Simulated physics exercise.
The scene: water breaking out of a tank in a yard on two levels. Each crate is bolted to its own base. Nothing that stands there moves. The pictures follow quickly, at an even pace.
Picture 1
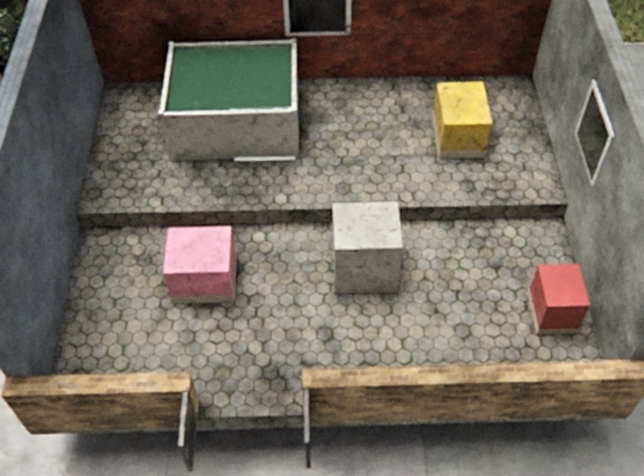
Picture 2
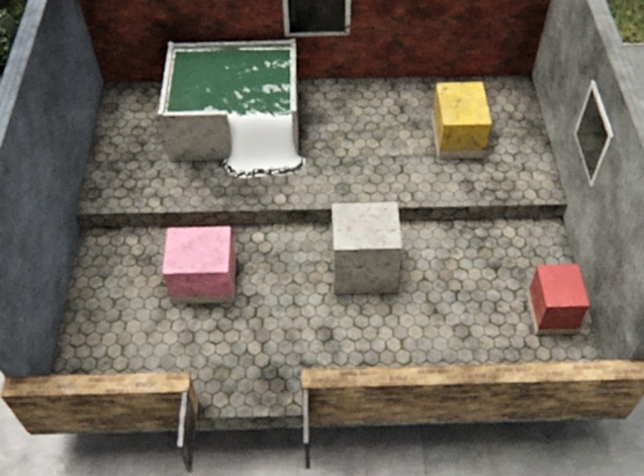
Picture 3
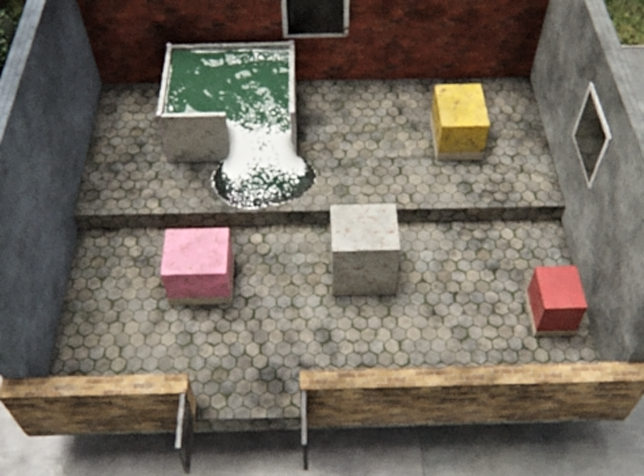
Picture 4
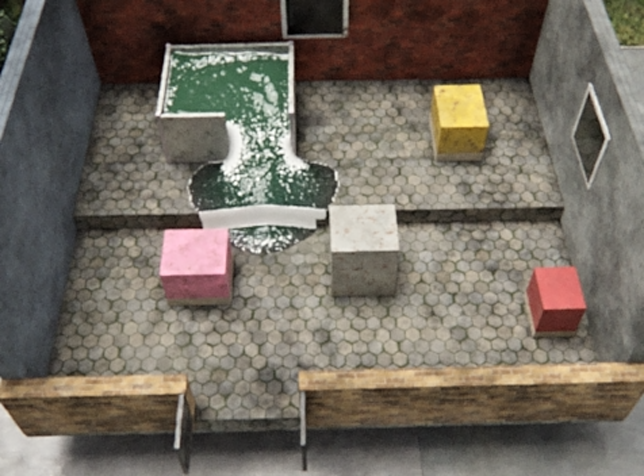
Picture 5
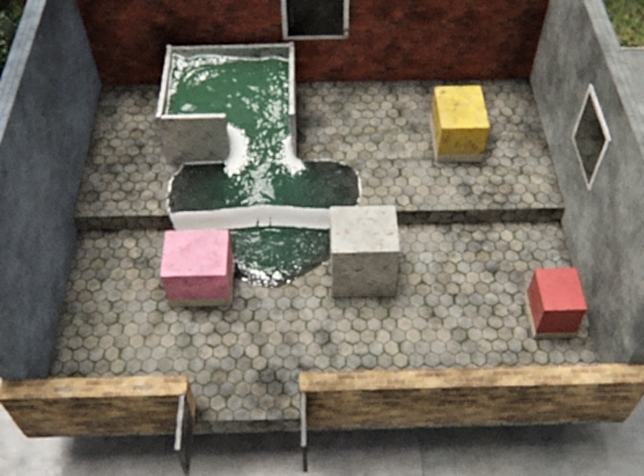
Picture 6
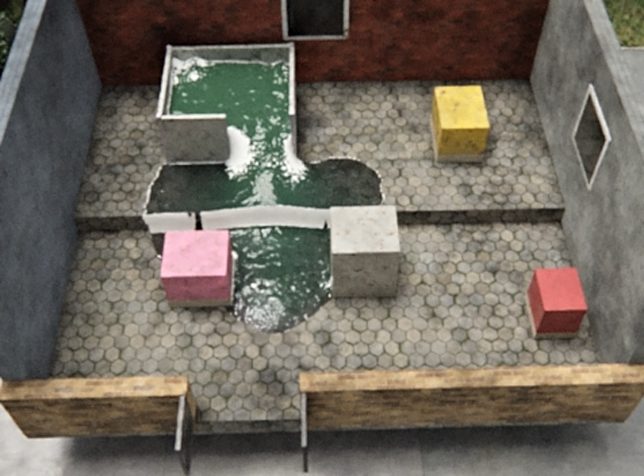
In a walled yard on two levels, an open tank of green water stands still among coloured blocks until water bursts from its front right corner. The water spreads across the upper paving, pours over the step, and runs between the pink and grey blocks onto the lower level, widening along the ledge.
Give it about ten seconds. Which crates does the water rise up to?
In the end: The yellow crate stays dry; the pink crate gets wet; the red crate gets wet.
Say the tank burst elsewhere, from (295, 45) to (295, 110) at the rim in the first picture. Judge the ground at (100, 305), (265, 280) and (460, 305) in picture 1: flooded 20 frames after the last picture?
In that order: Dry, not flooded, awash.
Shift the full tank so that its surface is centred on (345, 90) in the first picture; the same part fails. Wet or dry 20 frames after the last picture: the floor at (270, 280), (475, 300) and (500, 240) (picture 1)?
One after the other: Flooded, covered, flooded.
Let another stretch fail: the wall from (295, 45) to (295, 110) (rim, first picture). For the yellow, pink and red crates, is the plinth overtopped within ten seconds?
Then: The yellow one takes water, the pink one remains dry, the red one is topped.
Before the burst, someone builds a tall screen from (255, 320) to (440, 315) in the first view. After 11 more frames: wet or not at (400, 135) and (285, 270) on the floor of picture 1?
As listed: No water, awash.
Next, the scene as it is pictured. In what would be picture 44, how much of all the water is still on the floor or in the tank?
Close to 74 %.
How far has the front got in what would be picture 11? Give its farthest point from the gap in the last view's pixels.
Near (408, 398).
A moment on, water covers 30 % of the floor; the yellow crate not reached, the pink crate water round its plinth, the red crate not reached.
Next, water covers 45 % of the floor; the yellow crate water round its plinth, the pink crate water round its plinth, the red crate water round its plinth.
Then, water covers 55 % of the floor; the yellow crate water round its plinth, the pink crate water round its plinth, the red crate water round its plinth.
Later, water covers 55 % of the floor; the yellow crate water round its plinth, the pink crate water round its plinth, the red crate water round its plinth.
In the end, water covers 60 % of the floor; the yellow crate stayed above the water, the pink crate was topped, the red crate was topped.
